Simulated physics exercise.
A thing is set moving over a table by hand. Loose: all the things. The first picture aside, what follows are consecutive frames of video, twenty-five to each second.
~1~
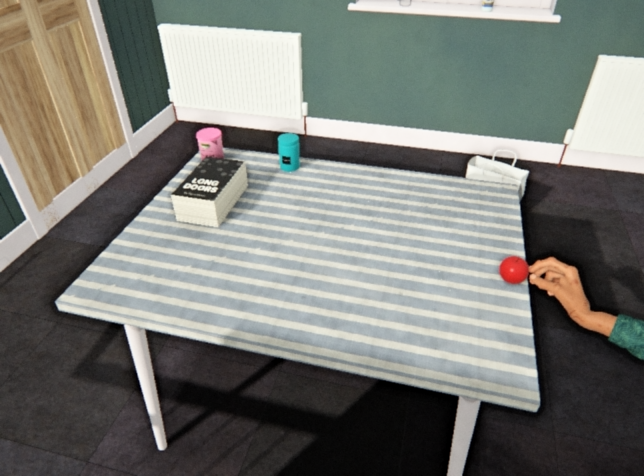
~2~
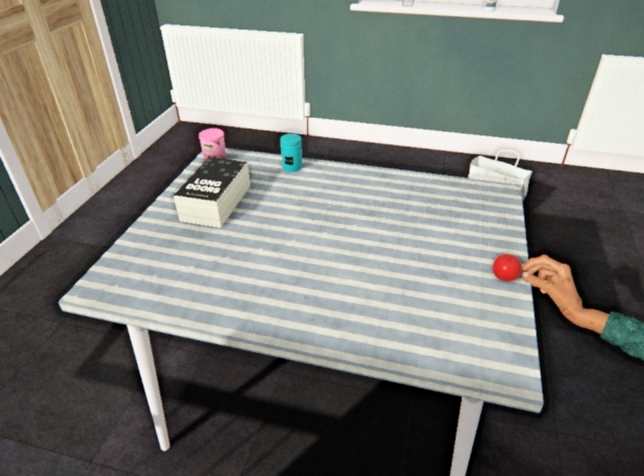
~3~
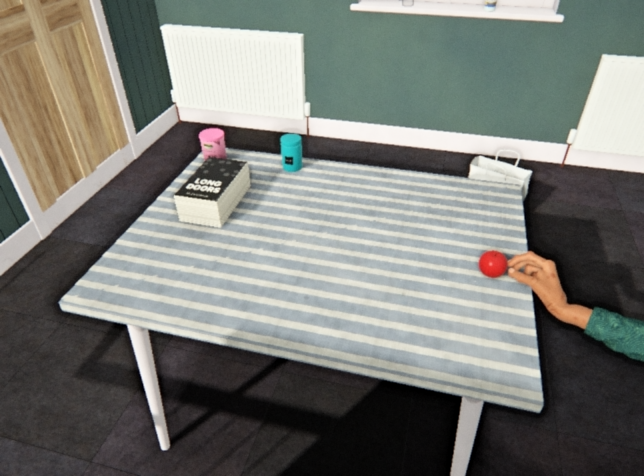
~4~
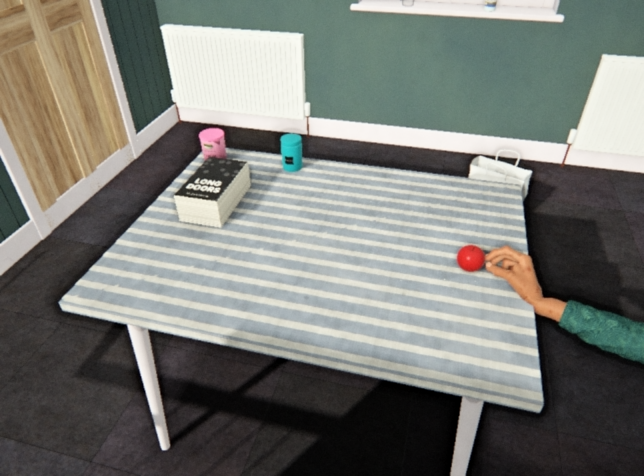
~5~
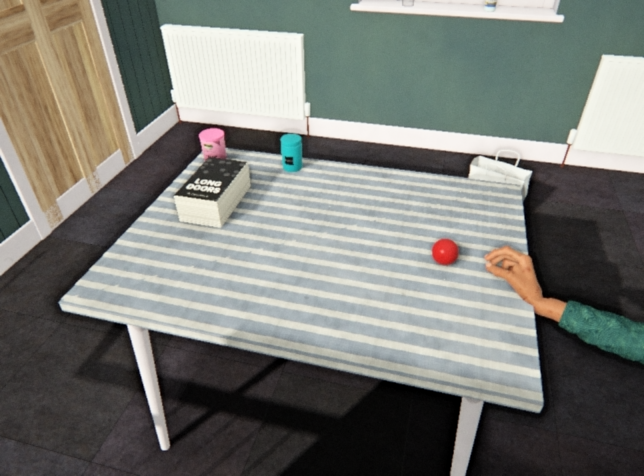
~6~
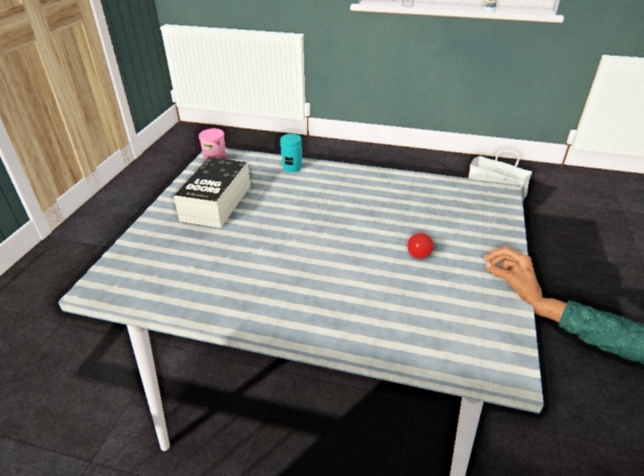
A hand in a green sleeve pushing a red apple leftward across a striped table, then releasing it as it rolls on.
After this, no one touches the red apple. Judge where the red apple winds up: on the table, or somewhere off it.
Likely outcome: It is safe on the table.
Then, 0.10 s after the last picture, red apple rolled well along near (364, 231).
Then, 0.30 s after the last picture, red apple rolled well along near (266, 206).
Then, 0.50 s after the last picture, red apple rolled well along near (260, 198).
At rest, moved from the start, red apple. Seen from the same camera at the end, red apple near (274, 192).
